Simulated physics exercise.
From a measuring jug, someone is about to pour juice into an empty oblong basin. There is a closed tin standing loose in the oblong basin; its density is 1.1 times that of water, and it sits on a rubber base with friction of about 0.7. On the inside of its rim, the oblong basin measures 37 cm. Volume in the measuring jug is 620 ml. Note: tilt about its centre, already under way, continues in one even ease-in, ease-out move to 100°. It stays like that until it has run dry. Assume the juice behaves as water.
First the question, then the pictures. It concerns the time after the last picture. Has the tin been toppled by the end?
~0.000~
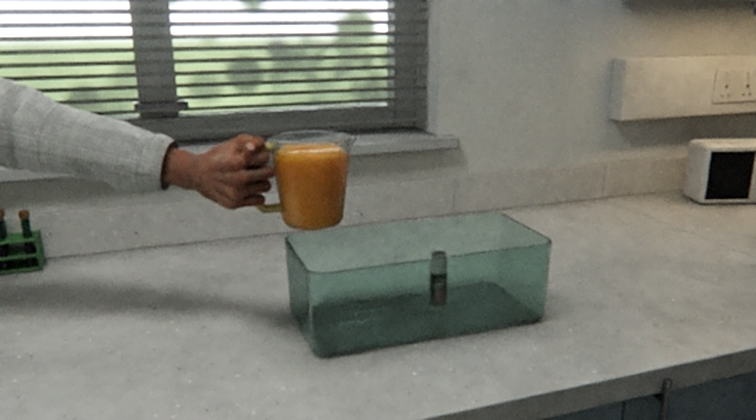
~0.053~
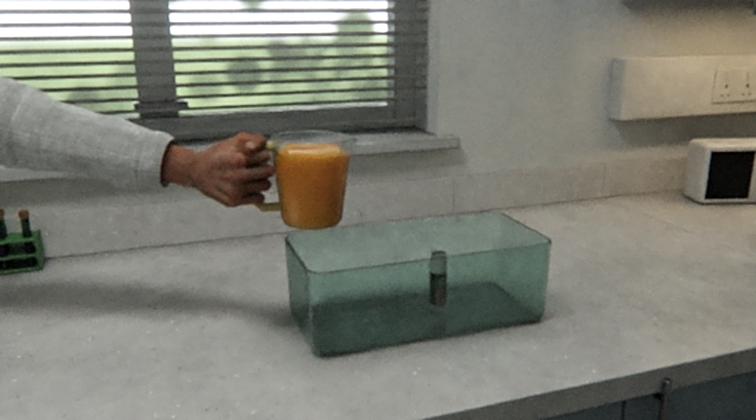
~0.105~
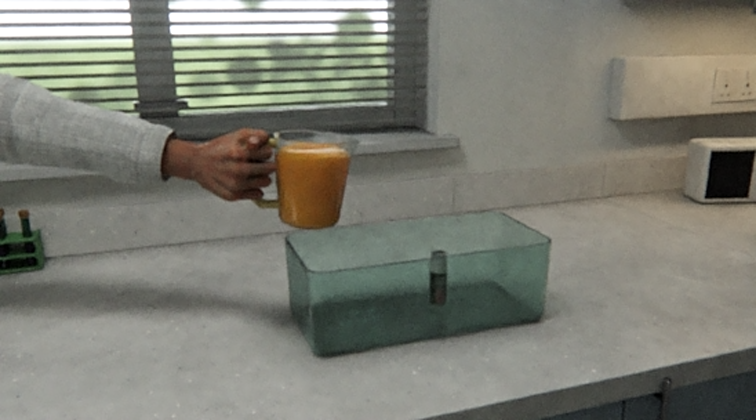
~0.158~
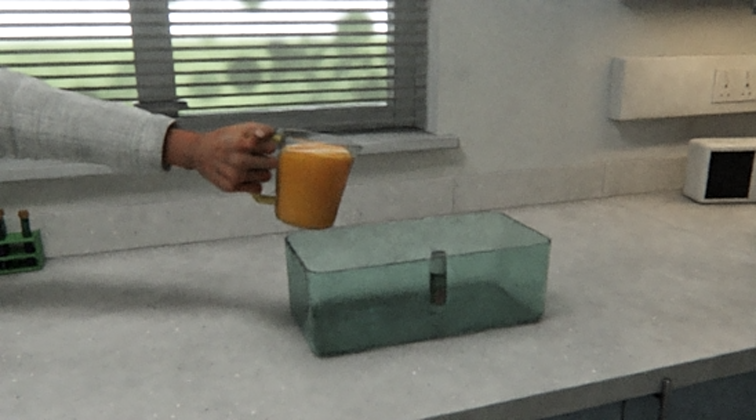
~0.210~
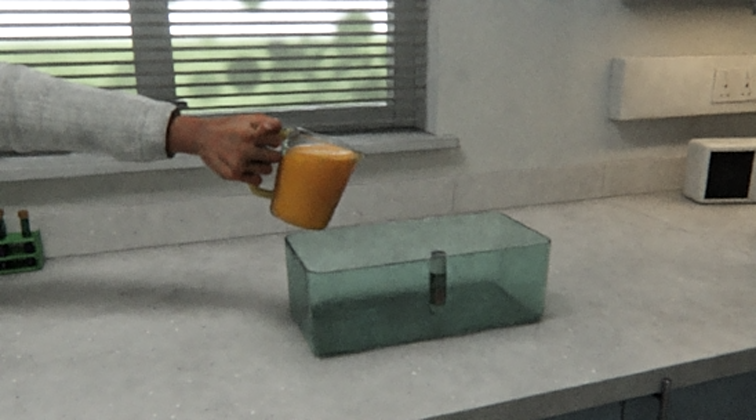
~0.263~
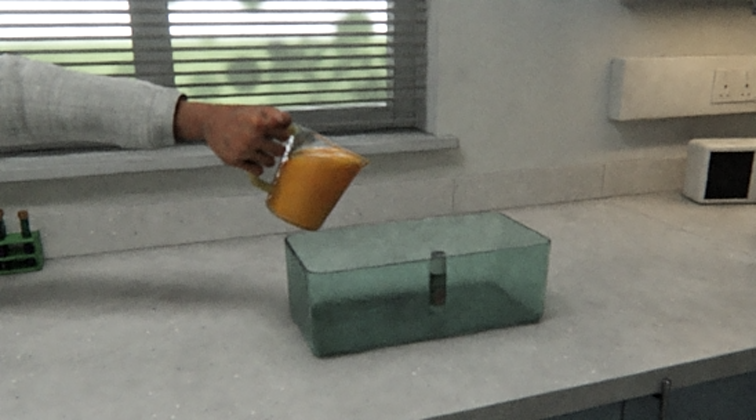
It is not overturned.
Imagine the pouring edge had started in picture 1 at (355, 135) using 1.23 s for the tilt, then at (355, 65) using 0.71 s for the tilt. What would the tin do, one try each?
The tin stays vertical the first time and overturns the second time.
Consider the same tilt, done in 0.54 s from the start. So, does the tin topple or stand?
Holds steady.
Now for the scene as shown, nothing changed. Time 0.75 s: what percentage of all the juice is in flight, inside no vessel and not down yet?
Near 10 percent.
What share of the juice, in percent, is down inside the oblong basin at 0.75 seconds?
Some 74 percent of the total.
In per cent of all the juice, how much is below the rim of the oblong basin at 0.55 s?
22 %, roughly.
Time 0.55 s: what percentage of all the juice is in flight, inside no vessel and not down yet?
Some 20 per cent.
Then, 0.55 s in, the tilt is 88° and 59 per cent is still to pour; the tin stands where it began.
Then, 0.75 s in, the tilt is 100° and 16 per cent is still to pour; the tin stands where it began.
Then, 0.97 s in, the tilt is 100° and 2 per cent is still to pour; the tin stands where it began.
Then, 1.21 s in, the tilt is 100° and 0 per cent is still to pour; the tin stands where it began.
Finally, the tin stands where it began.
